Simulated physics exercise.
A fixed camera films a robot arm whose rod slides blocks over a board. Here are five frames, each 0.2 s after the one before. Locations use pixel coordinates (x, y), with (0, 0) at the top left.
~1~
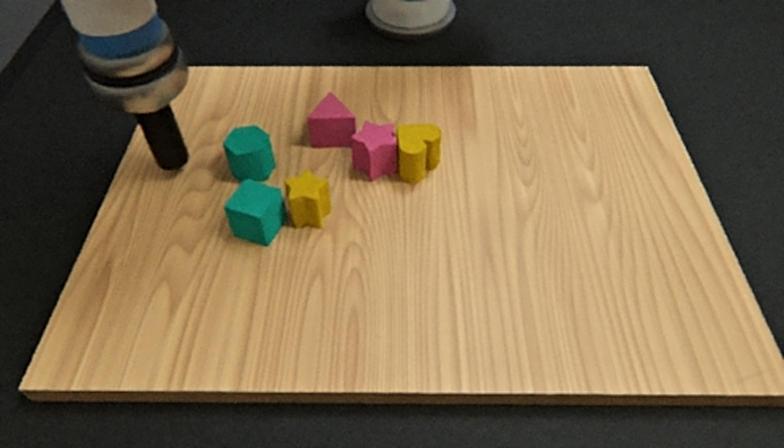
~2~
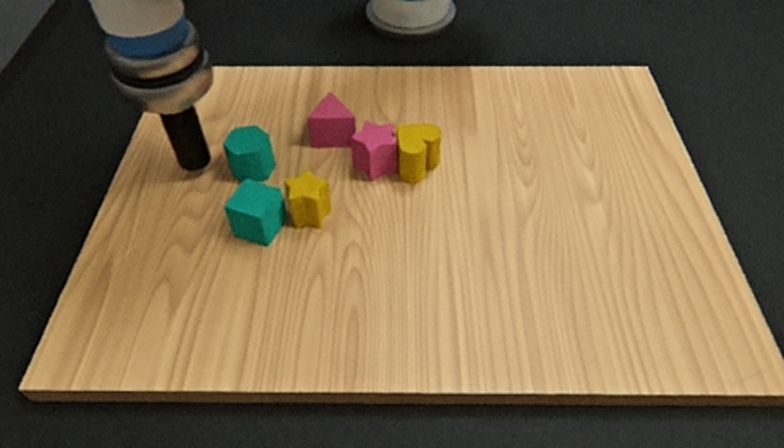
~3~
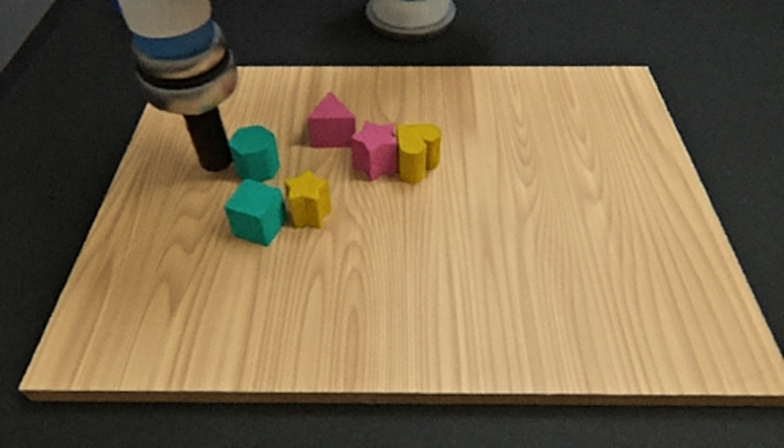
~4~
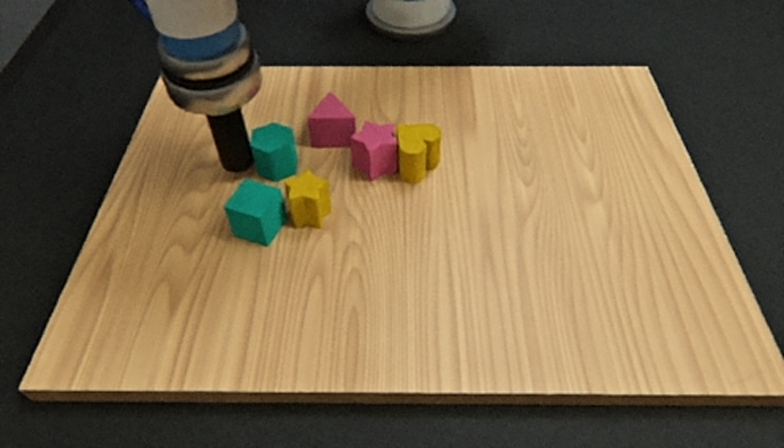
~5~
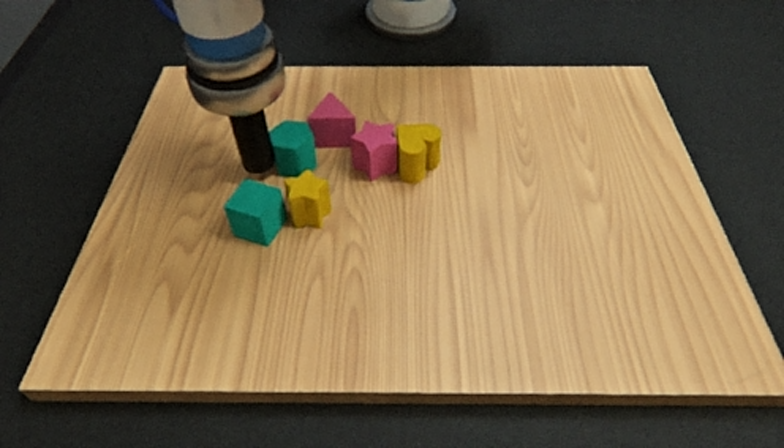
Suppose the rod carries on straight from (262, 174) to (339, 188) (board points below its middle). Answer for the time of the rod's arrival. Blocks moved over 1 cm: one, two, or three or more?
It moves one block.
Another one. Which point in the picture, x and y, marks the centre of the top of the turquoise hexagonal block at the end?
The turquoise hexagonal block ends near (329, 129).
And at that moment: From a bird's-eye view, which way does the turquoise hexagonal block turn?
Turns anticlockwise.
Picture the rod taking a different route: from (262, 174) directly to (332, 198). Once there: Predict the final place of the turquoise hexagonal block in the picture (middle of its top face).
It ends at (311, 132).
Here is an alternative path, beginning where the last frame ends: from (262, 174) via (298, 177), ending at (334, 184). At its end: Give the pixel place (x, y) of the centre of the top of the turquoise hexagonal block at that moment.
The point I'd pick in the picture is (336, 128).
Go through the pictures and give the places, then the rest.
Rod tip (173, 161); block tops, turquoise hexagonal block (246, 139); yellow star (305, 185); pink triangular block (331, 108), in the first picture.
Rod (196, 162); blocks unchanged, in the second picture.
Rod (217, 162); turquoise hexagonal block (251, 138), in the third picture.
Rod (238, 163); turquoise hexagonal block (271, 136), in the fourth picture.
Rod (259, 164); turquoise hexagonal block (291, 133); yellow star (305, 185); pink triangular block (331, 108), in the fifth picture.
The first path, step by step. Halfway along, rod (299, 171); turquoise hexagonal block (322, 130), turned 45° anticlockwise; pink triangular block (332, 106).
At the end, rod (338, 178); turquoise hexagonal block (329, 129), turned 65° anticlockwise; yellow star in place; pink triangular block (332, 106).
